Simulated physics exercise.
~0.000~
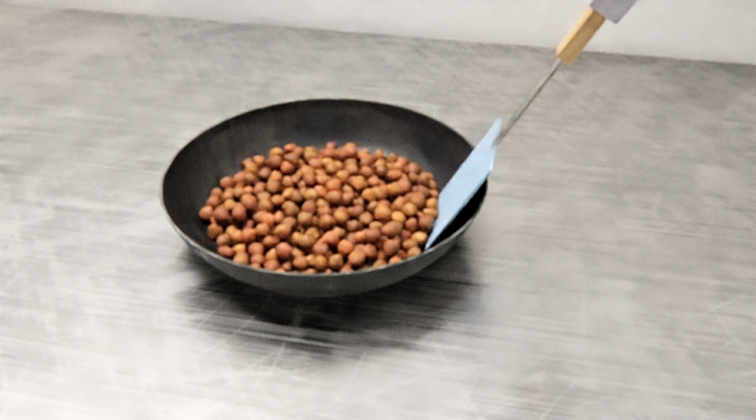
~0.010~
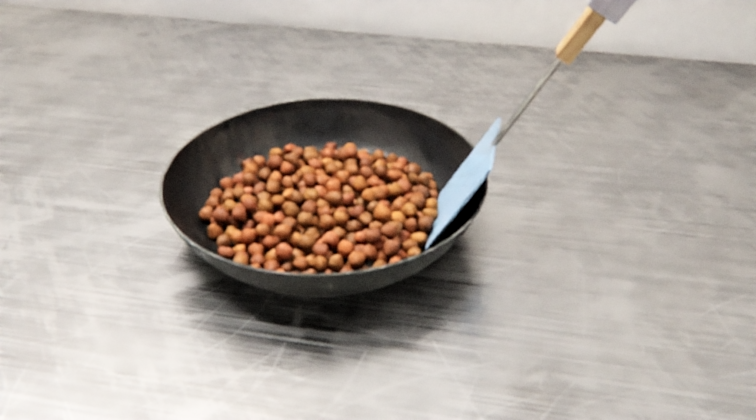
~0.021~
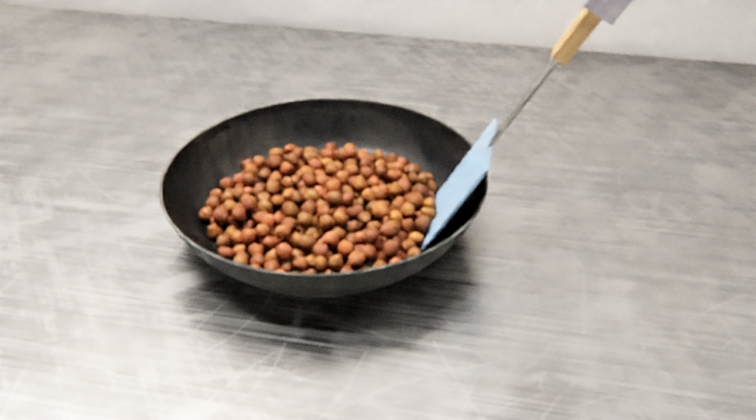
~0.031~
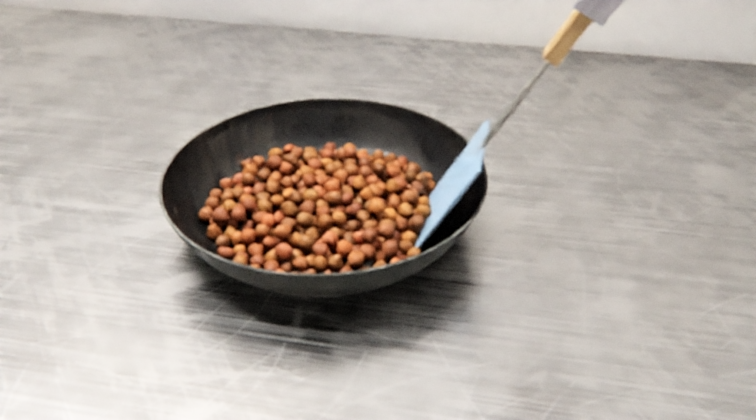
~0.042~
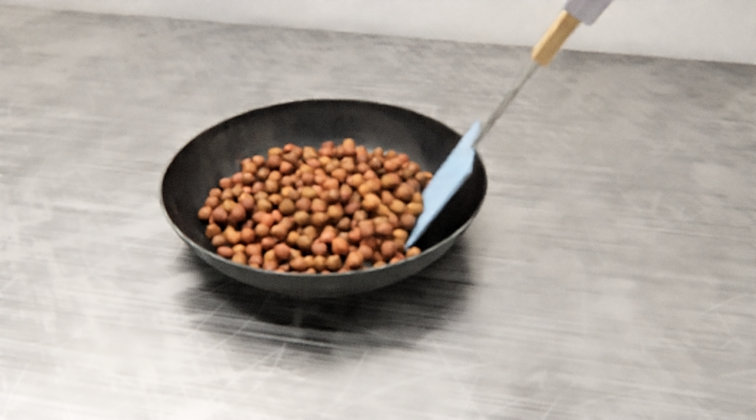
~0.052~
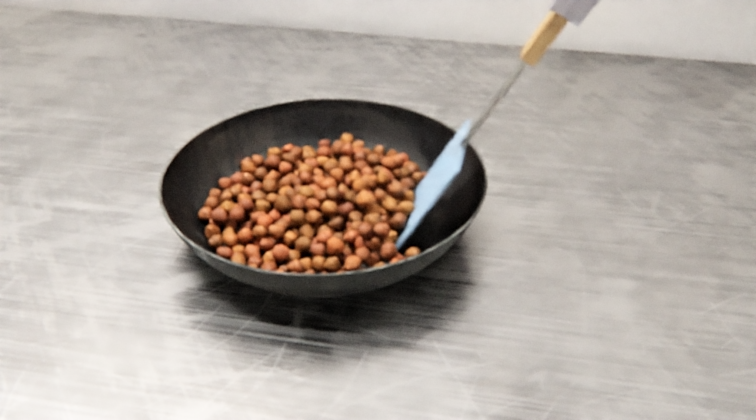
A light blue paddle with a wooden handle, set at the right side of a dark frying pan full of brown hazelnuts, moves slowly a short way left, pushing the nearby nuts into a slightly higher heap while the pan stays still.
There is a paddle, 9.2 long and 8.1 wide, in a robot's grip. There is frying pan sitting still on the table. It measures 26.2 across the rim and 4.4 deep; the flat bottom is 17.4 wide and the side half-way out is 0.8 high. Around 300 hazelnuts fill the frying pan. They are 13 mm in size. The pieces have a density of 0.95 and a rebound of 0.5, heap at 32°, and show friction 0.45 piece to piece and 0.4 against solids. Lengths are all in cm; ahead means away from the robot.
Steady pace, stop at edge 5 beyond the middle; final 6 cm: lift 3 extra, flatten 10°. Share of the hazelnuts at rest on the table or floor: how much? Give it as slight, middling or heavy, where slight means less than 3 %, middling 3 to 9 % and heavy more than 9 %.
Slight.
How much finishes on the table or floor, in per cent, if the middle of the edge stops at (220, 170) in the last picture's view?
I'd estimate about 25 per cent.
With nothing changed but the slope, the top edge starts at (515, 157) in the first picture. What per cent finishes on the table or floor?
0 percent or thereabouts.
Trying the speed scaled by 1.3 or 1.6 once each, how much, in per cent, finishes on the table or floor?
The two tries give about 5 and 10 in a hundred.
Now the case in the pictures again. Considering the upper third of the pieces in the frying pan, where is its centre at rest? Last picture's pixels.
Around (225, 185).
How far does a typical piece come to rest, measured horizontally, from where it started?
Distance: Around 4 cm.
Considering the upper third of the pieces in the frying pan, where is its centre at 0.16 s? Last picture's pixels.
About pixel (287, 185).
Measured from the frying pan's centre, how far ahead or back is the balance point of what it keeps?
I'd say it's roughly 4.5 cm toward the front.
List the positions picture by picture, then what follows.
In the first frame, paddle top edge at (496, 143), sloping 61°; upper third of the load around (330, 198), from x 210 to 435, top at y 150; 300 in the frying pan.
In the second frame, paddle top edge at (495, 143), sloping 61°; upper third of the load around (329, 198), from x 205 to 435, top at y 150.
In the third frame, paddle top edge at (492, 143), sloping 61°; upper third of the load around (329, 198), from x 205 to 430, top at y 150.
In the fourth frame, paddle top edge at (484, 144), sloping 61°; upper third of the load around (332, 199), from x 205 to 430, top at y 150.
In the fifth frame, paddle top edge at (474, 144), sloping 61°; upper third of the load around (334, 198), from x 205 to 430, top at y 145.
In the sixth frame, paddle top edge at (464, 144), sloping 61°; upper third of the load around (333, 198), from x 205 to 425, top at y 140; 300 in the frying pan.
After 0.11 s, sloping 61°, highest piece 5 above the table; 300 in the frying pan.
After 0.16 s, sloping 57°, highest piece 6 above the table; 300 in the frying pan.
After 0.39 s, sloping 51°, highest piece 5 above the table; 299 in the frying pan, 1 on the blade or in flight.
After 1.44 s, sloping 51°, highest piece 5 above the table; 298 in the frying pan, 2 on the table or floor.
At rest, 298 in the frying pan, 2 on the table or floor. That is 1 % on the table or floor.
